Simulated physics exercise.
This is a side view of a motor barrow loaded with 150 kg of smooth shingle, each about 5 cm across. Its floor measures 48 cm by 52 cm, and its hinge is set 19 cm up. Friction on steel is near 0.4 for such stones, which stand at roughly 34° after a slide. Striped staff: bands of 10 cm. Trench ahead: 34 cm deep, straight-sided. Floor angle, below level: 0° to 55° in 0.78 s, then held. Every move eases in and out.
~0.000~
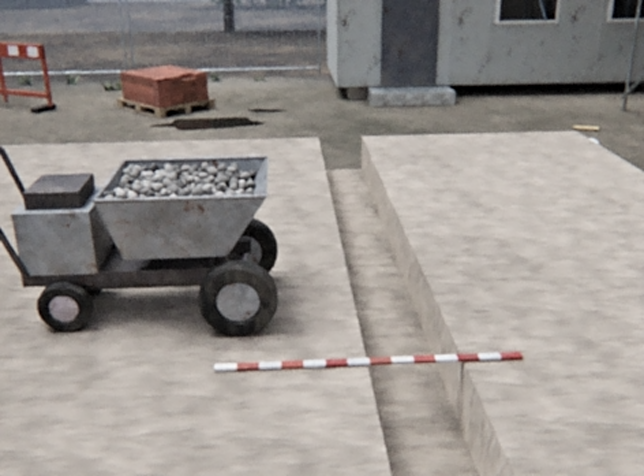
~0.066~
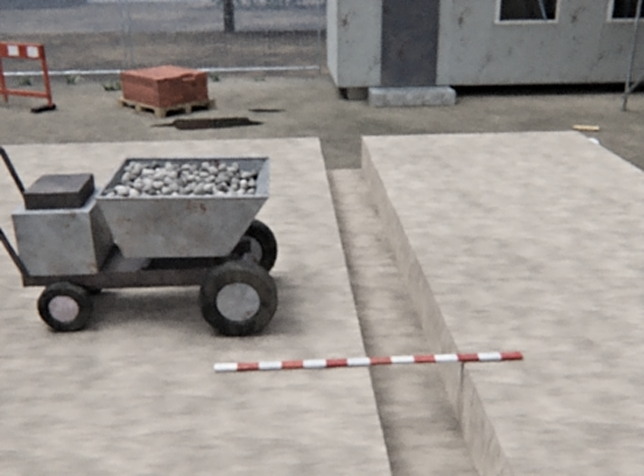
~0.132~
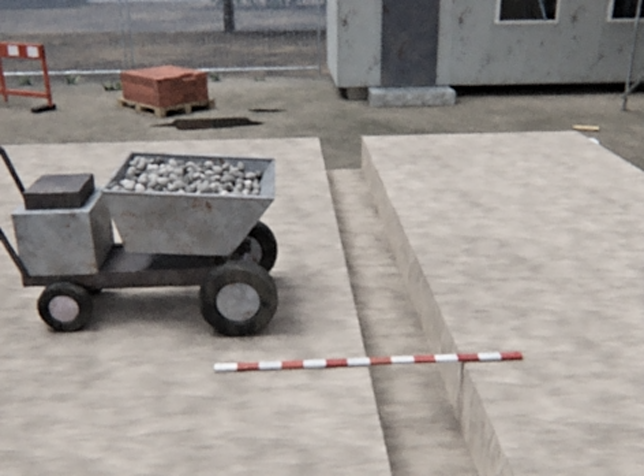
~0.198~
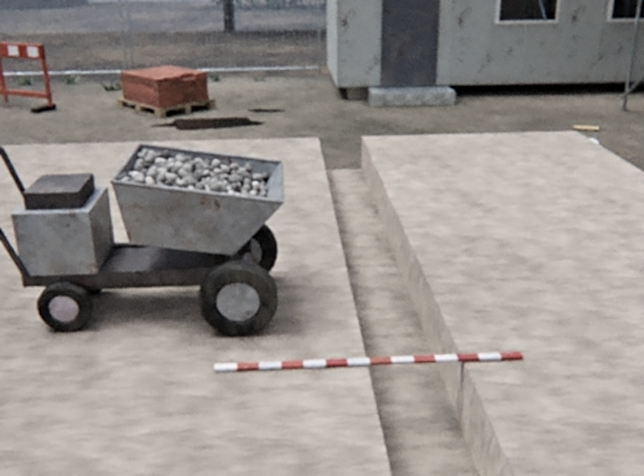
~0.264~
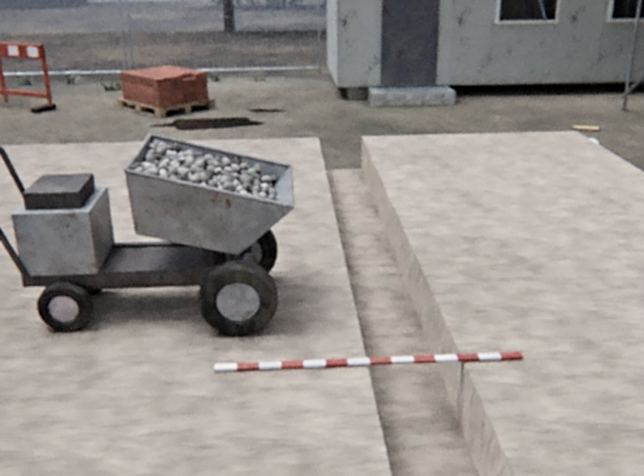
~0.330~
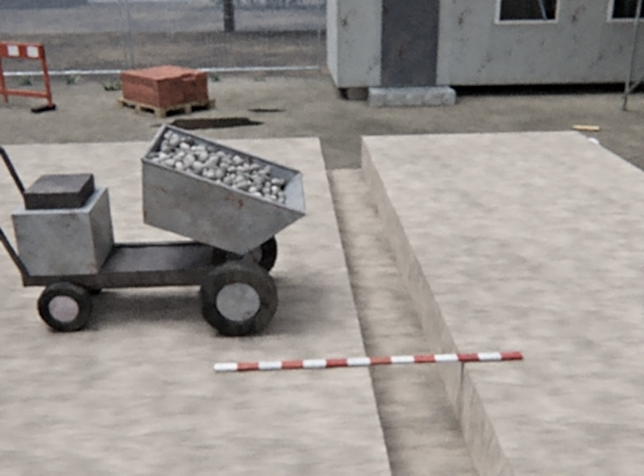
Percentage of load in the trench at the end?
54 per cent.
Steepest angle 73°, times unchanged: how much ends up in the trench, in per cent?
With that change, near 100 per cent.
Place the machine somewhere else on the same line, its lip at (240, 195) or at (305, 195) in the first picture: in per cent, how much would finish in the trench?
Around 45% for the first place and 40% for the second.
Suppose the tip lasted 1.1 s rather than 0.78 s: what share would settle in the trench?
Close to 55 percent, then.
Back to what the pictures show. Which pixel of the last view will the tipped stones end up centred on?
Roughly at pixel (400, 347).
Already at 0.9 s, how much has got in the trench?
Roughly 10 percent of the load.
After 0.6 s the floor is at 46°; 100 % in the skip; the foremost stones are at (317, 223).
After 0.9 s the floor is at 55°; 88 % in the skip, 2 % short of the trench, 10 % in the trench; the foremost stones are at (399, 283).
After 1.2 s the floor is at 55°; 58 % in the skip, 1 % short of the trench, 40 % in the trench, 1 % past the trench; the foremost stones are at (461, 286).
After 3.2 s the floor is at 55°; 44 % in the skip, 54 % in the trench, 1 % past the trench; the foremost stones are at (511, 289).
